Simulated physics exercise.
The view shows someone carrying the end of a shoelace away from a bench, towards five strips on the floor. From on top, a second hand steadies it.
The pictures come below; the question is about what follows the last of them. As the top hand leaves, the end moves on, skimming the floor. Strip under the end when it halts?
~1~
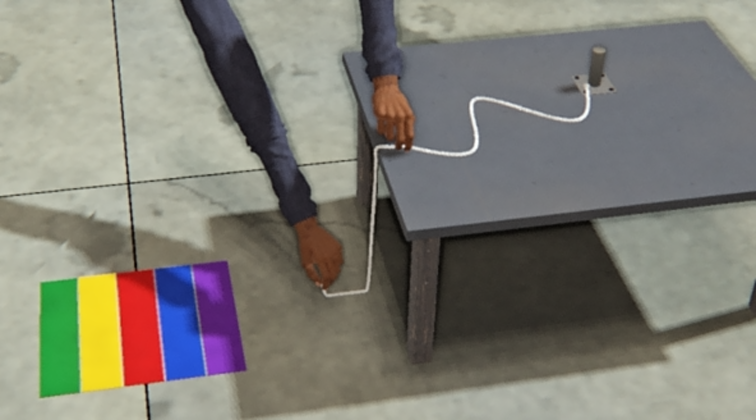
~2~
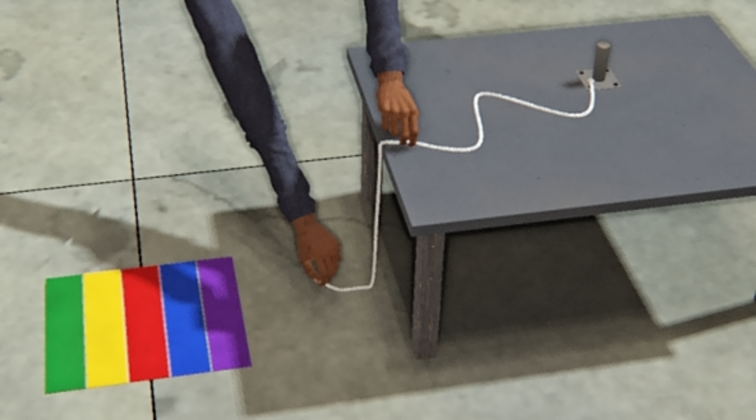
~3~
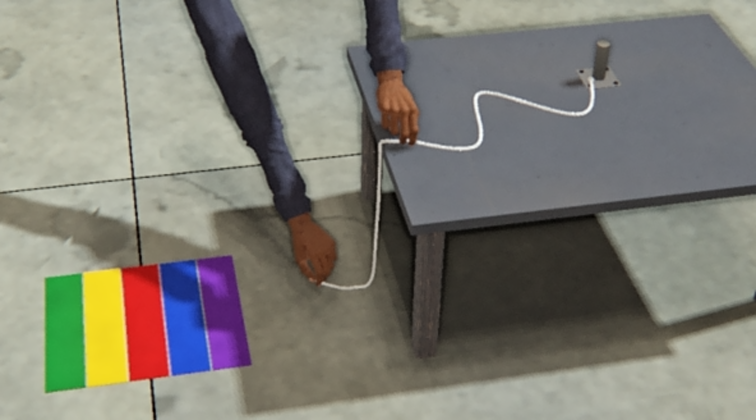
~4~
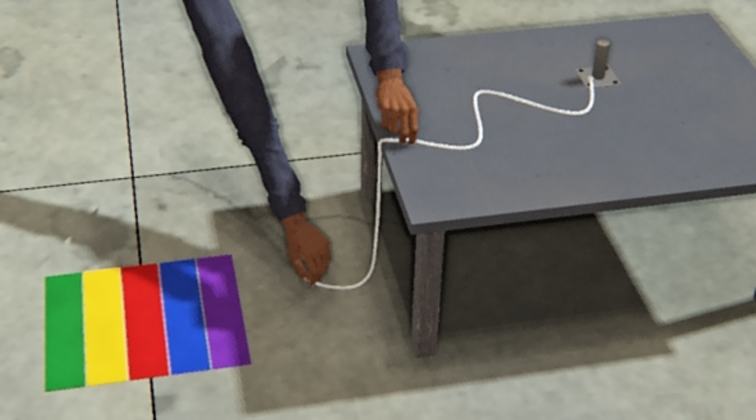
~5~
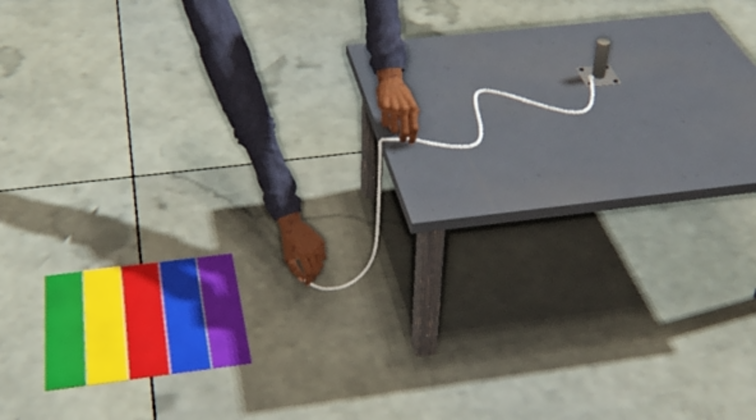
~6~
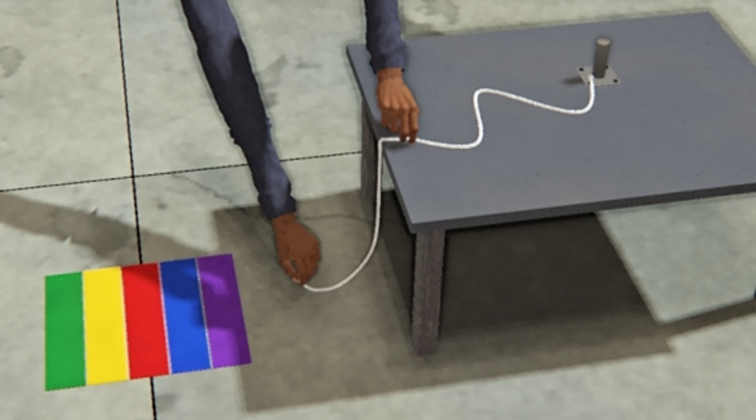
Green strip.
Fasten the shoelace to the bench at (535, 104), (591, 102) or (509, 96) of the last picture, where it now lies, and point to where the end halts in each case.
(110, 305), (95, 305), (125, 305).
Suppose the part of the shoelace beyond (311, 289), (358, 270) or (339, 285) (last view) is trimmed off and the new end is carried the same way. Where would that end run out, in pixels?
Try 1: (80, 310); try 2: (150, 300); try 3: (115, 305).
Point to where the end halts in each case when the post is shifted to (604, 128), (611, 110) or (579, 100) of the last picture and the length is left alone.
(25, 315), (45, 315) and (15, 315), roughly.
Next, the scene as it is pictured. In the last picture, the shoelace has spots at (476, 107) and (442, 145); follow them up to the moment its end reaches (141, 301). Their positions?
You'll find them at about (408, 120) and about (363, 187).
Soon after, end near (141, 301); over red.
After that, end near (89, 307); over yellow.
At the stop, end near (60, 311); over green. The end stops over the green strip.
